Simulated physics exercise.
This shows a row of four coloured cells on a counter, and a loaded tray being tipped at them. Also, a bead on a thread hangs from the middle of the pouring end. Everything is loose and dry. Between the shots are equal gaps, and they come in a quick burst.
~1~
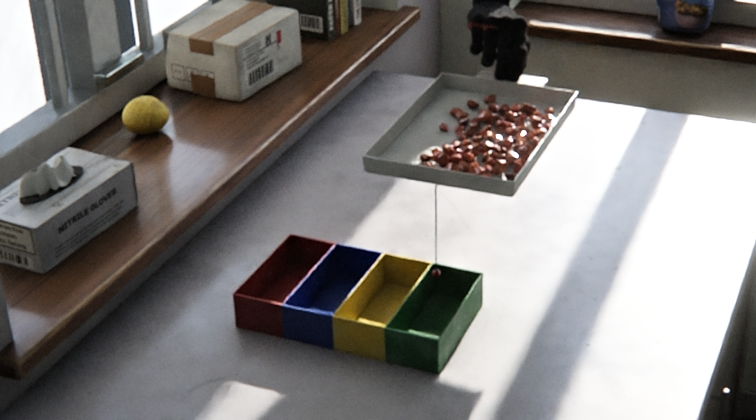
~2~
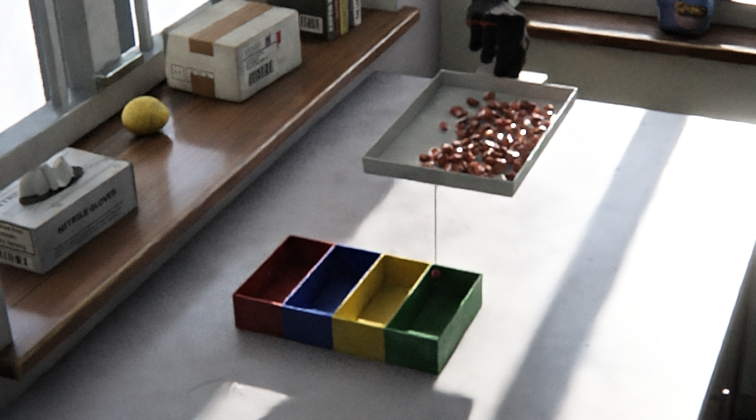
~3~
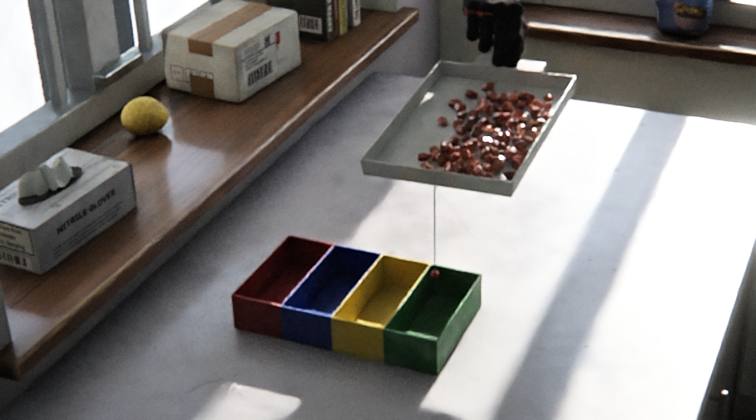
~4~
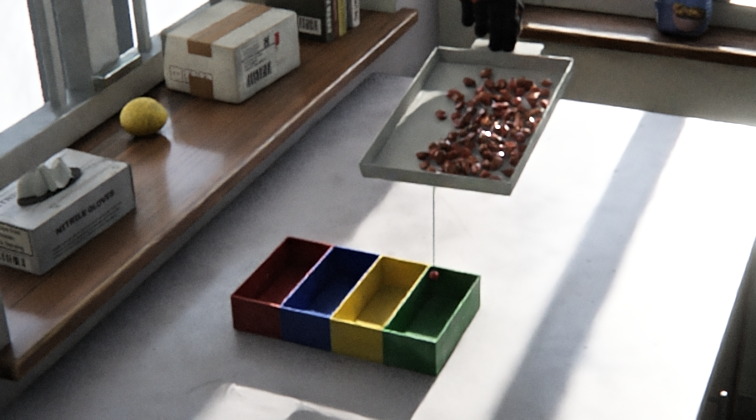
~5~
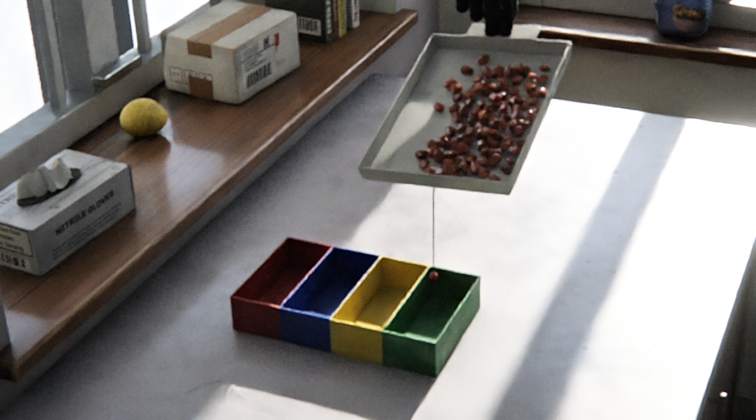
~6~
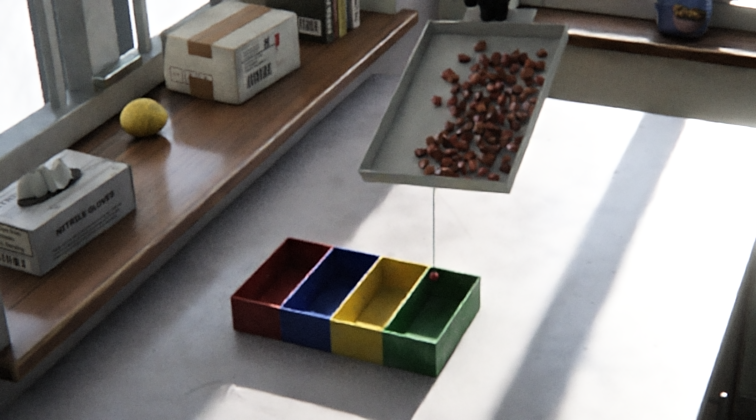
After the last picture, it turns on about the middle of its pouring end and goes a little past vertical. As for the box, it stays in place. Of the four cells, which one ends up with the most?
The yellow cell ends up with the most.
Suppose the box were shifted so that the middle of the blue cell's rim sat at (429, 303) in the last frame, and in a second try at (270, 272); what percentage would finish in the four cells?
You'd get near 80 percent first and near 60 percent next.
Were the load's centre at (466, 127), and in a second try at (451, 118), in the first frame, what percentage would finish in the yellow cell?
You'd get 60 % the first time and 50 % the second.
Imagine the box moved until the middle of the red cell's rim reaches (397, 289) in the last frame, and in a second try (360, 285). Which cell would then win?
Red first, the red cell second.
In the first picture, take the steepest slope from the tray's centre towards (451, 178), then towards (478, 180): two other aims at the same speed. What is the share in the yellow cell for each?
So it's 20 percent with the first slope and 0 percent with the other.
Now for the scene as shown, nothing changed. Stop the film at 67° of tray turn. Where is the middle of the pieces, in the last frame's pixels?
Centre estimate: (419, 157).
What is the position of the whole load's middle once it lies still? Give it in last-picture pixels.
Near pixel (370, 331).
Just after the last frame, tray tipped steeply; every one on the tray.
A moment on, tray tipped past a quarter turn; roughly a quarter on the tray; roughly a quarter in the yellow cell; roughly a quarter in the blue cell; about a tenth in the green cell; about a tenth falling or outside the box.
Further on, tray tipped past a quarter turn; roughly half in the yellow cell; roughly a quarter in the green cell; roughly a quarter in the blue cell; just a few in the red cell; about a tenth falling or outside the box.
When it is over, tray tipped past a quarter turn; roughly half in the yellow cell; roughly a quarter in the green cell; roughly a quarter in the blue cell; just a few in the red cell; about a tenth outside the box.
